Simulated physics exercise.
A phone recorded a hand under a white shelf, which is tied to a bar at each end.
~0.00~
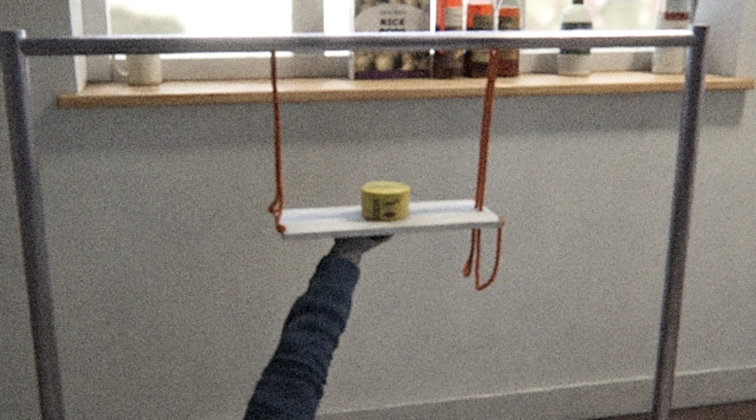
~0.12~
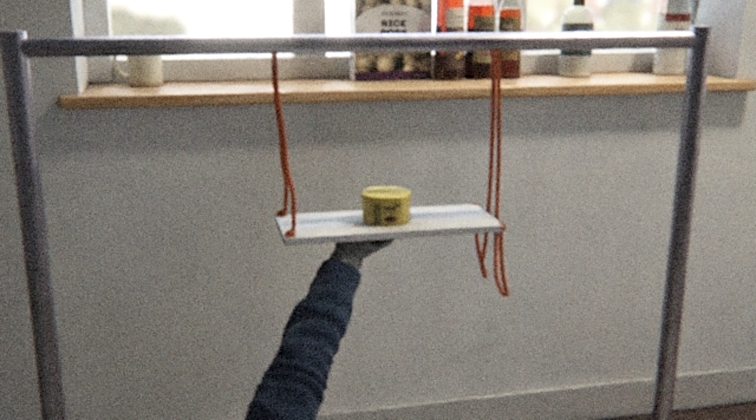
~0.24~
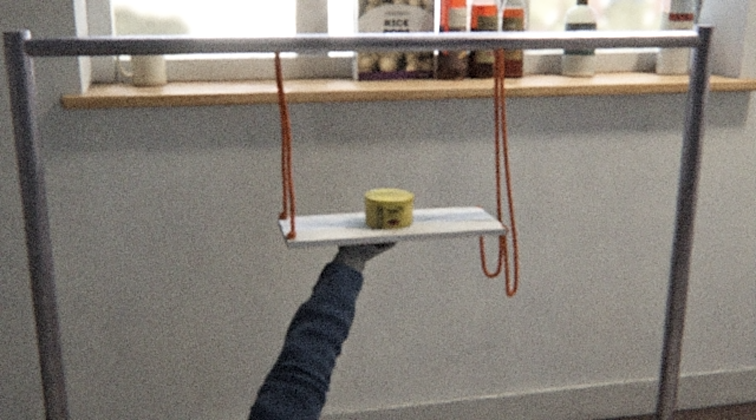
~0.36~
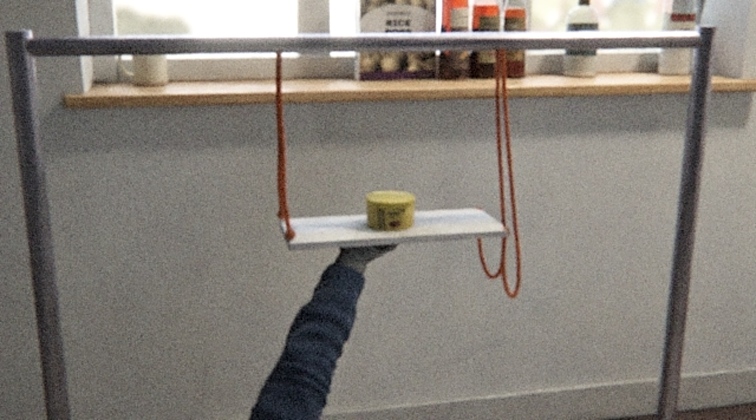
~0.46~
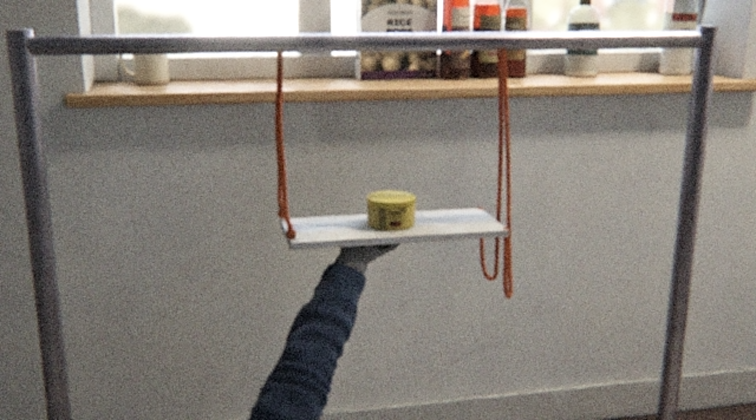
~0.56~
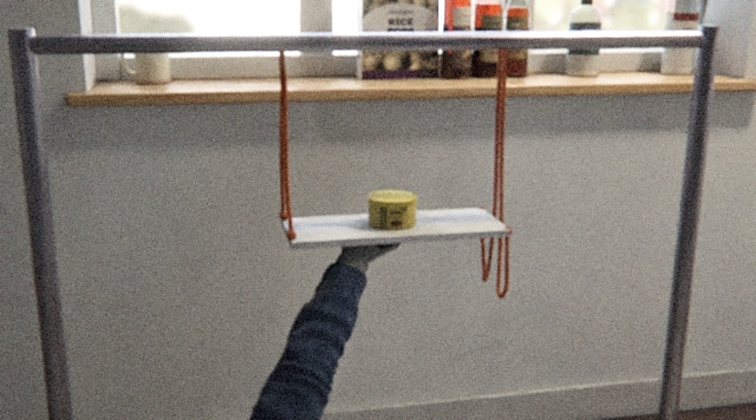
Yellow tub sitting on a white shelf hung from orange cords, a hand beneath lowering it slightly, slack right cords swaying.
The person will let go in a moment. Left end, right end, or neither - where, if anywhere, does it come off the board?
I'd bet it escapes to the right when only the cords hold things.
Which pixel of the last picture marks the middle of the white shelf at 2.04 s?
Near pixel (360, 299).
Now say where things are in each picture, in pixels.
Yellow tub (385, 201); white shelf (397, 231), in the first picture.
Yellow tub (386, 206), in the second picture.
Yellow tub (389, 209), in the third picture.
Yellow tub (390, 210); white shelf (402, 240), in the fourth picture.
Yellow tub (391, 210), in the fifth picture.
Yellow tub (392, 210); white shelf (404, 240); left cords almost straight; right cords slack, hanging in a loop, in the sixth picture.
After 0.98 s, board tipped 27° down to the right; tub sliding near (491, 309).
After 1.52 s, board tipped 47° down to the right; tub on the floor.
After 2.04 s, board tipped 46° down to the right; tub on the floor.
At rest, board tipped 44° down to the right; tub on the floor. The yellow tub tumbles from the right end.
